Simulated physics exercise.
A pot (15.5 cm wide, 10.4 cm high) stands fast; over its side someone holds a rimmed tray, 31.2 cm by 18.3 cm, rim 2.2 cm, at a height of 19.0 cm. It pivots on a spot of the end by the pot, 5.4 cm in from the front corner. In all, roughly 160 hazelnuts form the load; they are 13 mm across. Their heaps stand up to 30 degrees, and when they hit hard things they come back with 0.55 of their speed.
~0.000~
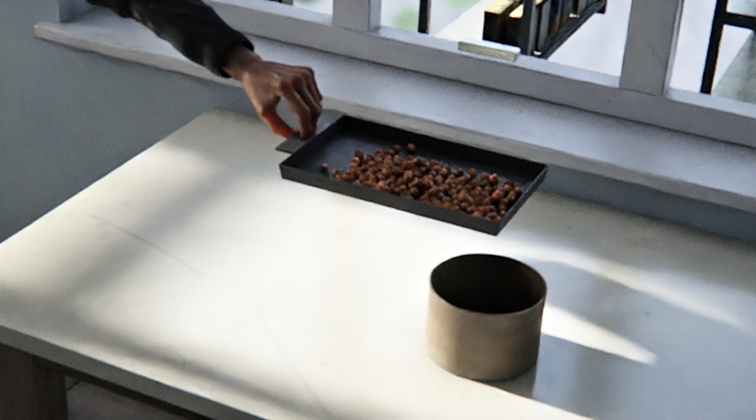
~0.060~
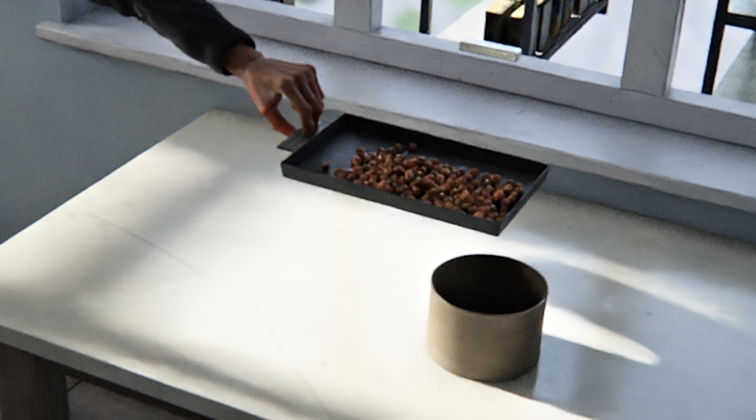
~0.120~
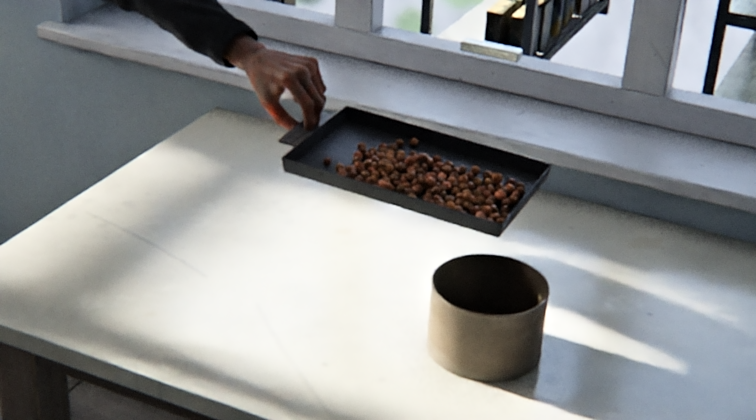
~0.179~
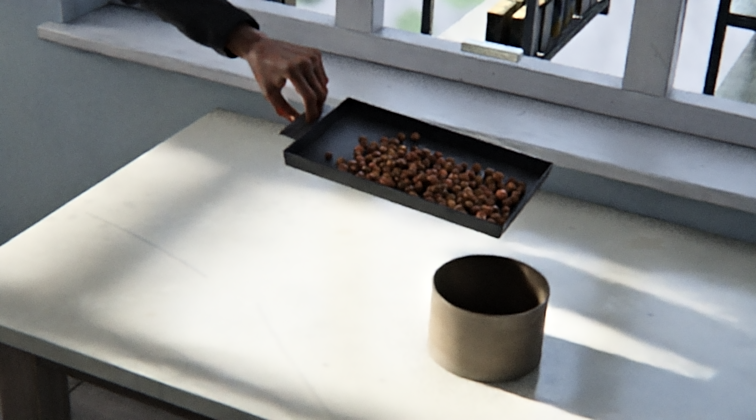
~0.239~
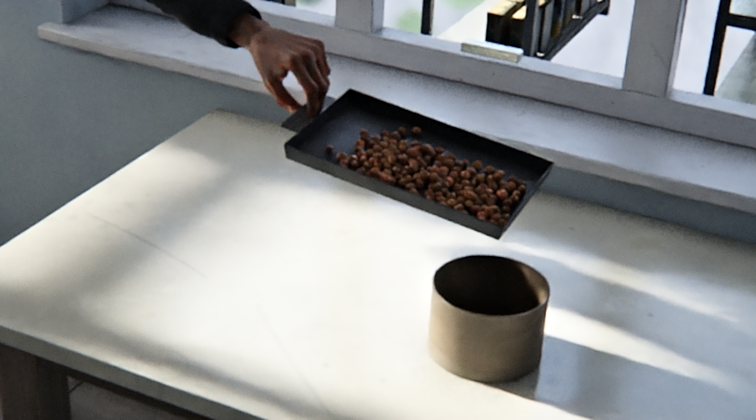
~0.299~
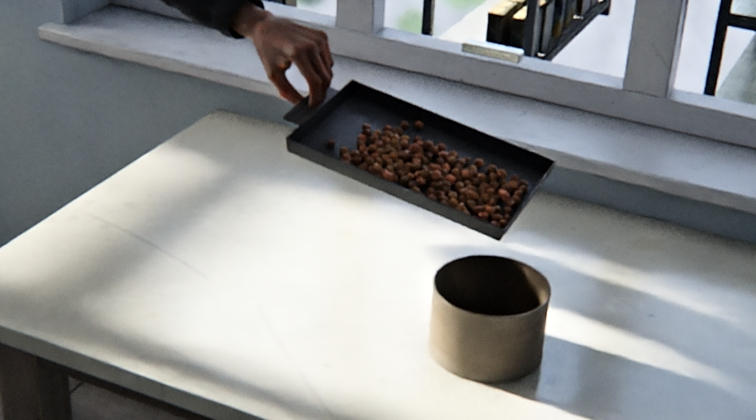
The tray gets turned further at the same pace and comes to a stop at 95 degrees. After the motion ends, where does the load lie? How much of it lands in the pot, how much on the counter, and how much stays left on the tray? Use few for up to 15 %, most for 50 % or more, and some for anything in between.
Share by place: Pot most, counter some, tray few.
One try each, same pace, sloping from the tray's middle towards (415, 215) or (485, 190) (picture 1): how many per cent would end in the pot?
55 and 10 %.
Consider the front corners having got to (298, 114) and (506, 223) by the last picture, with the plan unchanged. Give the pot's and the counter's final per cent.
Pot 10, counter 90.
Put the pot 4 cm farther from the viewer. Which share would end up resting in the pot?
Roughly 25 per cent.
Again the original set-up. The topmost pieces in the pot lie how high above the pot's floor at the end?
Roughly 2.5 centimetres.
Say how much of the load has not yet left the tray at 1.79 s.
About 95%.
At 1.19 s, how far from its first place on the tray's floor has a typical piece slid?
I'd say close to 2 centimetres.
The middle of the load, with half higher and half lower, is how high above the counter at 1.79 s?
Around 28 cm up.
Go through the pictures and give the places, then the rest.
Tray tilt 0 degrees, front corners at (282, 164) and (498, 221); middle of the pieces at (429, 180); pot at (488, 283), in the first picture.
Tray tilt 1 degrees, front corners at (284, 162) and (499, 222); middle of the pieces at (430, 179), in the second picture.
Tray tilt 3 degrees, front corners at (285, 157) and (500, 223); middle of the pieces at (432, 177), in the third picture.
Tray tilt 5 degrees, front corners at (287, 151) and (501, 225), lowest corner right front; middle of the pieces at (433, 174), in the fourth picture.
Tray tilt 8 degrees, front corners at (288, 144) and (502, 226), lowest corner right front; middle of the pieces at (434, 171), in the fifth picture.
Tray tilt 11 degrees, front corners at (290, 138) and (503, 228), lowest corner right front; middle of the pieces at (436, 169); pot at (492, 284). The tray's pace is about 45 degrees a second, in the sixth picture.
Then, at 1.19 s, tilt 50 degrees; the tray holds 100 %, the pot 0 %.
Then, at 1.79 s, tilt 76 degrees; the tray holds 95 %, the pot 5 %.
Then, at 2.43 s, tilt 95 degrees; the tray holds 5 %, the pot 50 %.
By 3.5 s all is still; pot 60 %, counter 40 %, tray 0 %.
